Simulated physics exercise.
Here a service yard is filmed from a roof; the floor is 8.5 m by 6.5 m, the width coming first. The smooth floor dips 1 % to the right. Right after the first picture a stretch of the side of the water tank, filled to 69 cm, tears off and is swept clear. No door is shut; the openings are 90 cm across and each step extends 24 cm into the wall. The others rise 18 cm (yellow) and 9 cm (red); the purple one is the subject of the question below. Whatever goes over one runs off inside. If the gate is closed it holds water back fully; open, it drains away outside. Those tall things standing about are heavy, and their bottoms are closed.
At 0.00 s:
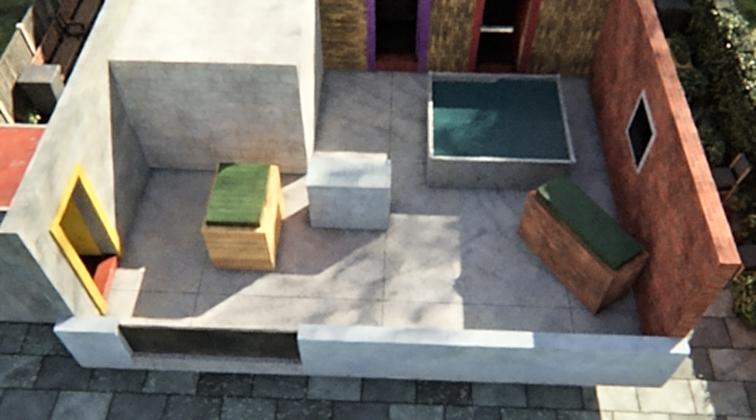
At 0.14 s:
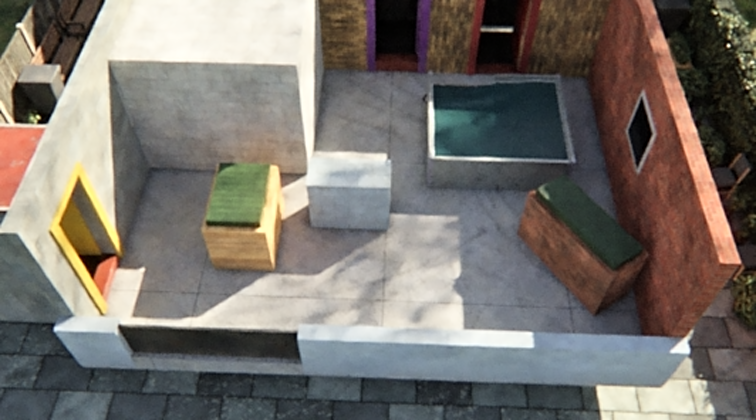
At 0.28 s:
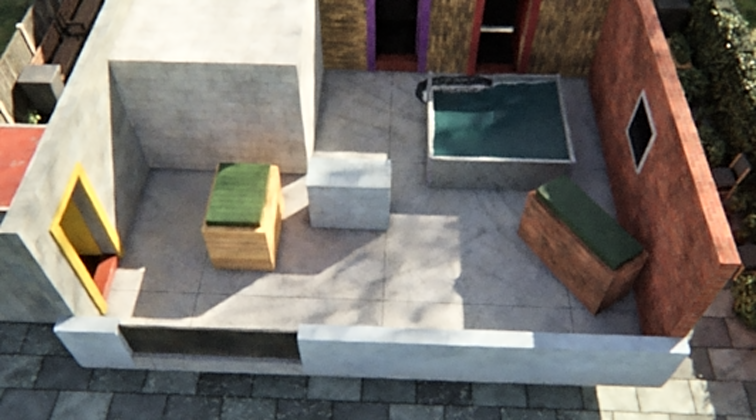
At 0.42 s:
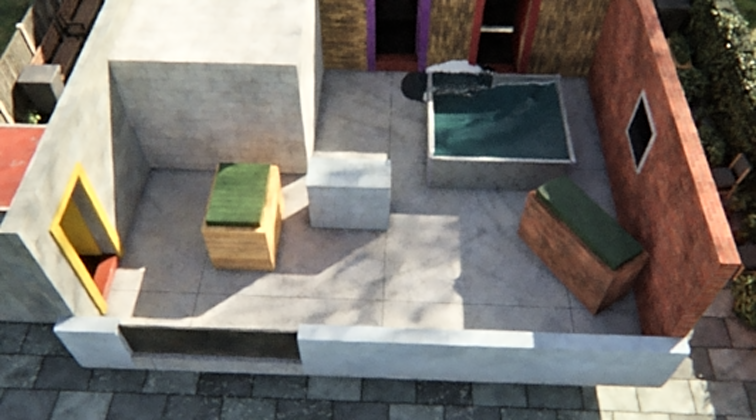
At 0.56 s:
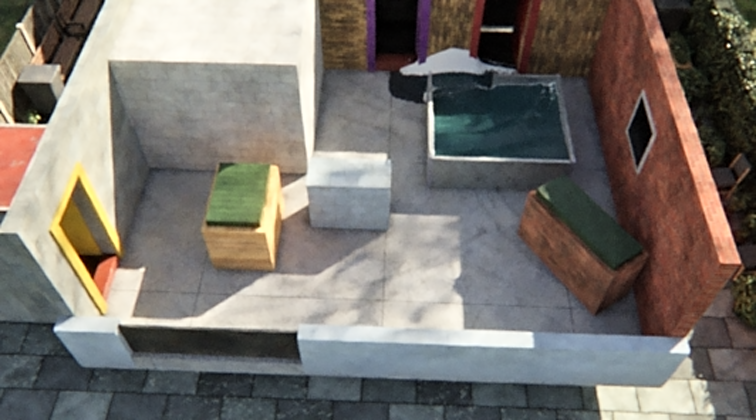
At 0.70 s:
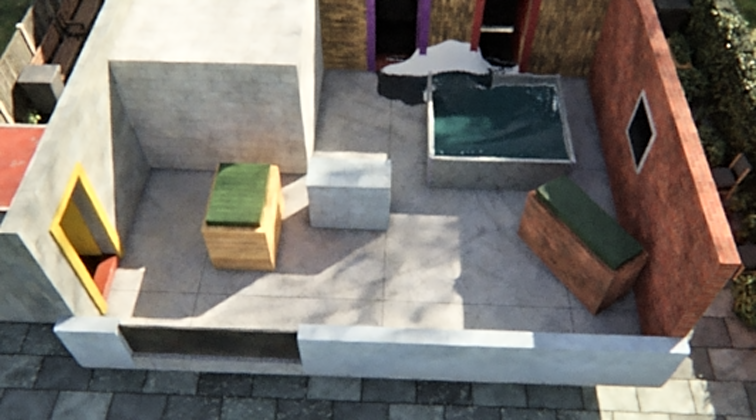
Water spilling from the far side of a raised tank and spreading across a walled yard's floor to the purple doorway.
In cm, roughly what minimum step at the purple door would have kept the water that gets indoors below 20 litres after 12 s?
It would have to be roughly 24 cm high.
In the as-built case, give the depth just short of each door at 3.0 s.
Lab note, cm: Purple 21; yellow 0; red 20.
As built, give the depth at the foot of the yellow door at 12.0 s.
It stands about 2.0 centimetres deep.
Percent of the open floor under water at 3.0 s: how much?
I'd say near 30 percent is wet.
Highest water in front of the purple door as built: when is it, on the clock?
1.6 s.
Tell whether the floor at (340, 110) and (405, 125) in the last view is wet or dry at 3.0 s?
Awash, untouched.
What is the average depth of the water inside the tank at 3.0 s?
On average, around 34 cm.
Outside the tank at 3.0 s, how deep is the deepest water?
Max depth: About 34 cm.
After 1.4 s water covers 15 % of the floor, deepest (56 cm) near (448, 79); 28 cm at the purple door, 2 litres in over its 26 cm step.
After 3.0 s water covers 30 % of the floor, deepest (34 cm) near (337, 69); 21 cm at the purple door, 14 litres in over its 26 cm step.
After 12.0 s water covers 95 % of the floor, deepest (14 cm) near (564, 153); 9 cm at the purple door, 14 litres in over its 26 cm step.
At the purple door as built, the water arrived by 0.6 s and peaked near 29 cm at 1.6 s.
Run again over the same 12 s with other heights there, 39 litres in over 20 cm, 12 litres over 27 cm. The limit of 20 litres is kept from about 24 cm up.
